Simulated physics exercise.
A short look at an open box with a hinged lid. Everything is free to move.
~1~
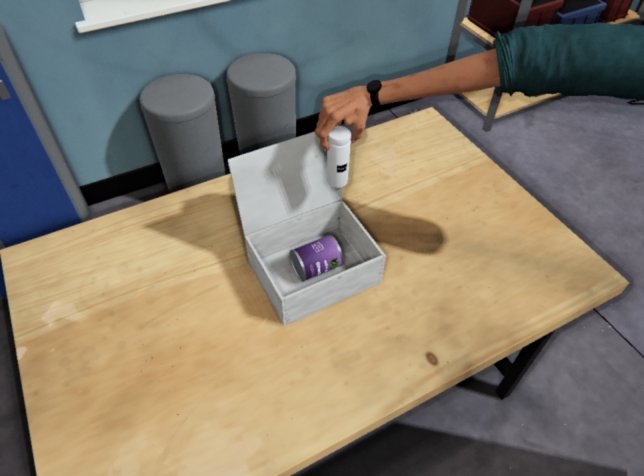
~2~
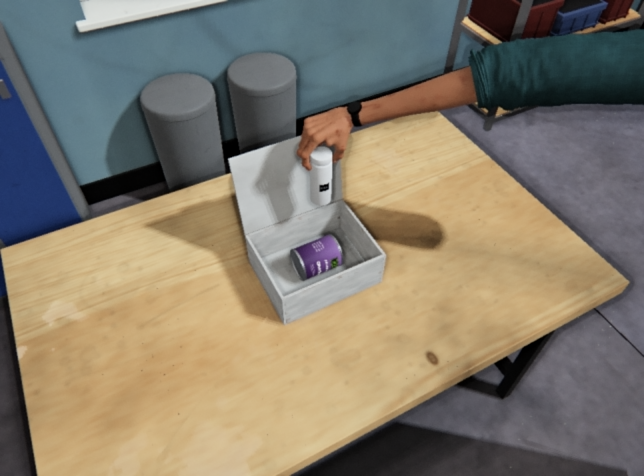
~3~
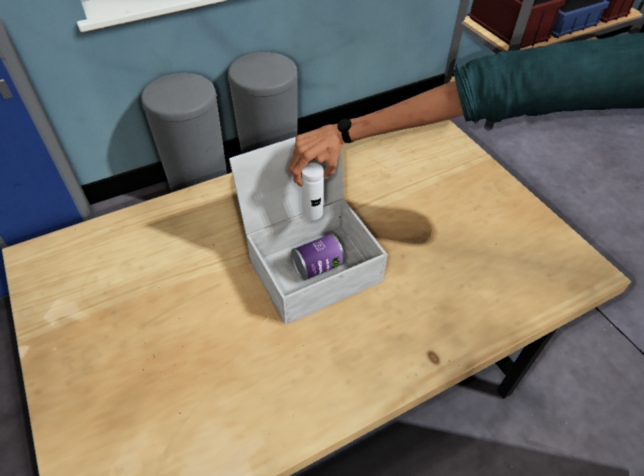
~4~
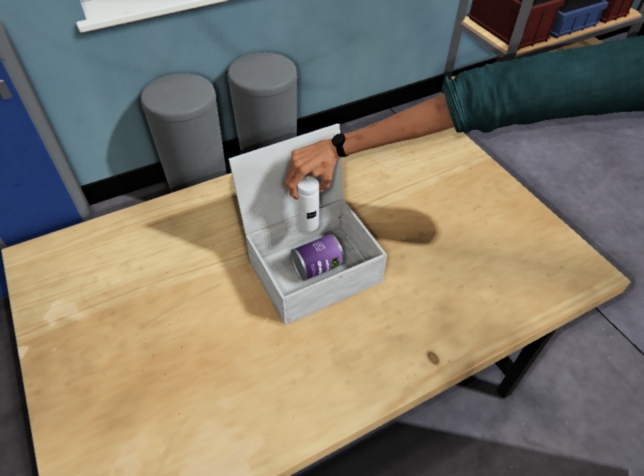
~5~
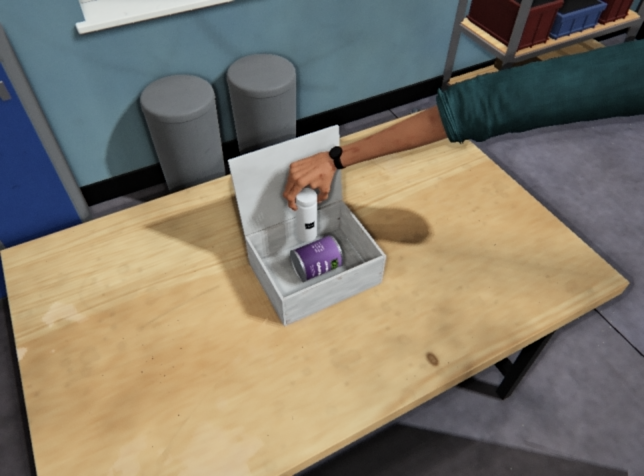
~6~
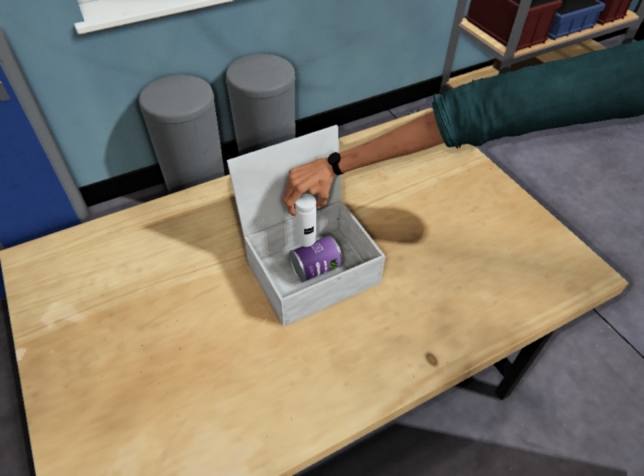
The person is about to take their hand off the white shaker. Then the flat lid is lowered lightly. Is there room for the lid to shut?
It stays ajar.
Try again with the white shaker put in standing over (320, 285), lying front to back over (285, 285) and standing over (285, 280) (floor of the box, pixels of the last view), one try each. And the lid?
In the first case it is held up; in the second case it sits on the rim; in the third case it stays ajar.
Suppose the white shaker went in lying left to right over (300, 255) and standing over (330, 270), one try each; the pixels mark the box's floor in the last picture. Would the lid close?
First, it closes; second, it will not close.
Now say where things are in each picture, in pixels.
In the first frame, on its way; white shaker (338, 158); purple tin (316, 258).
In the second frame, on its way; white shaker (321, 177); purple tin (316, 257).
In the third frame, on its way; white shaker (313, 192); purple tin (318, 257).
In the fourth frame, on its way; white shaker (308, 205); purple tin (317, 257).
In the fifth frame, on its way; white shaker (306, 216); purple tin (316, 258).
In the sixth frame, in place under the hand; white shaker (306, 221); purple tin (316, 259).
Then, 0.30 s past the last view, white shaker rocked 30° from its first pose near (303, 222).
Then, 1.00 s past the last view, lid starting down; white shaker rocked 47° from its first pose near (305, 229); purple tin displaced a little.
Then, 1.40 s past the last view, lid 80° above the rim; white shaker rocked 53° from its first pose near (308, 231); purple tin displaced a little.
Then, 1.60 s past the last view, lid 70° above the rim; white shaker rocked 60° from its first pose near (310, 234); purple tin displaced about its own width.
Finally, lid 68° above the rim; down or leaning hard in the box, white shaker; moved from the start, purple tin. Final places as the last picture's camera would see them, white shaker near (309, 235).
